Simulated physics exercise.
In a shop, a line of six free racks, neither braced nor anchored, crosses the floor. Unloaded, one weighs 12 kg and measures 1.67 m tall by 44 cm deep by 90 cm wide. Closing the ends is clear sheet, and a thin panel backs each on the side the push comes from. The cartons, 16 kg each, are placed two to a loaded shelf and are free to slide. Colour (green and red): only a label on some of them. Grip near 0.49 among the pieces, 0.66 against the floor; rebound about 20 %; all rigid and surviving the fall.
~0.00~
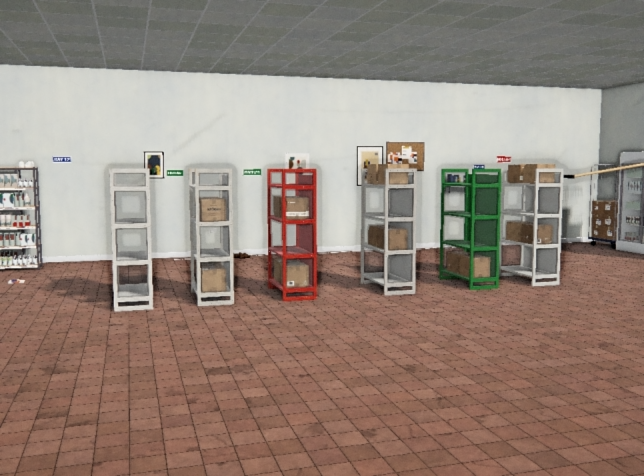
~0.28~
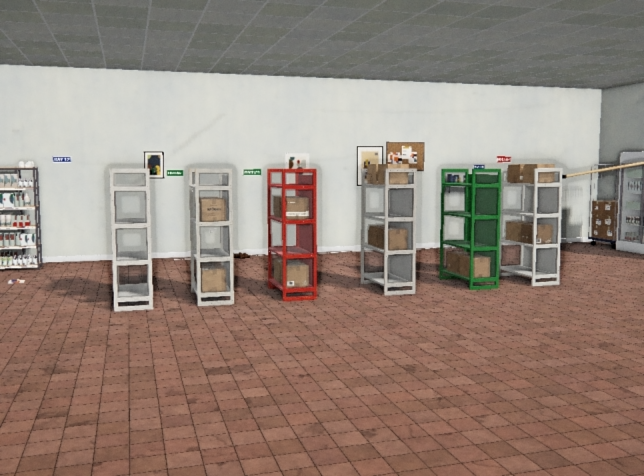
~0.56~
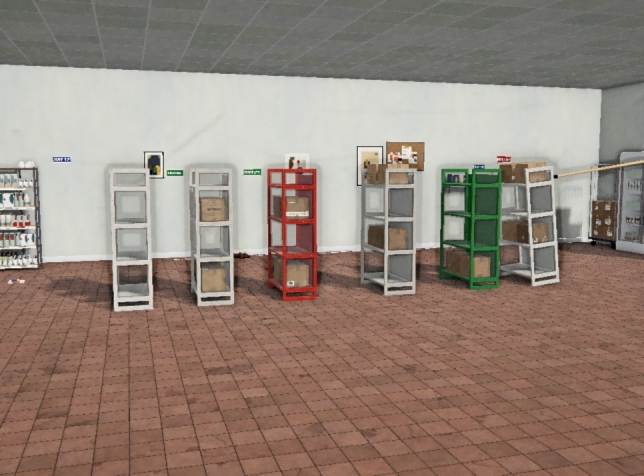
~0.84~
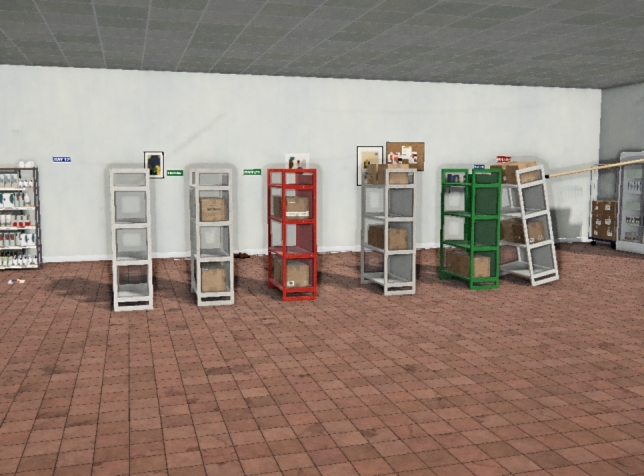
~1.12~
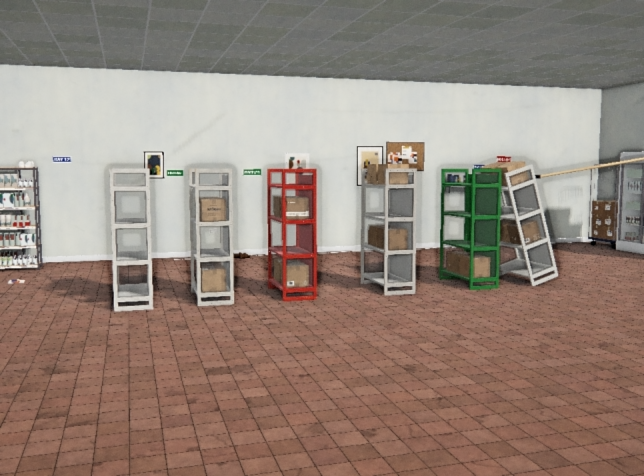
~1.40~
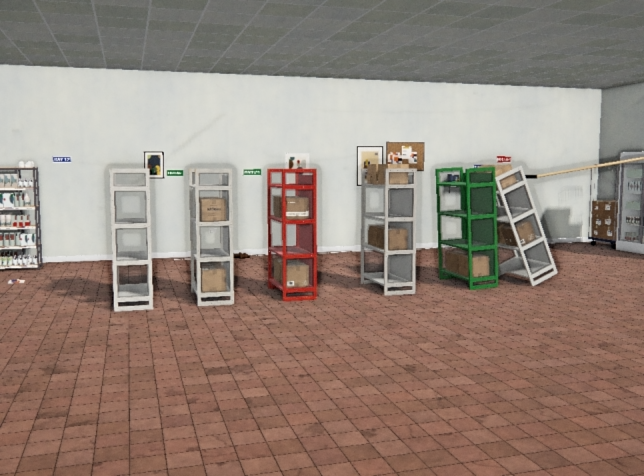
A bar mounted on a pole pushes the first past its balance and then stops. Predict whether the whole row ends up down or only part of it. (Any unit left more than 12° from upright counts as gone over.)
The whole row ends up down.
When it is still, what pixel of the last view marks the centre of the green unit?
Last frame, centre at roughly (416, 242).
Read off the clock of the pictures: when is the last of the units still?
Around 5.0 s.
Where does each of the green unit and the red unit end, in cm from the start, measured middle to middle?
Distance from start in cm - green 90, red 90.
Around 2.50 s, 4 cartons spilt or dropped; 2 of the 5 other units over; green unit tipped 45°.
Around 3.64 s, 10 cartons spilt or dropped; 4 of the 5 other units over; green unit tipped 57°; red unit tipped 40°.
Finally (5.1 s), 12 cartons spilt or dropped; 5 of the 5 other units over; red unit tipped 72°; green unit tipped 57°. Not one is left standing. Seen by the last camera, middles, red unit near (225, 252), green unit near (416, 242).
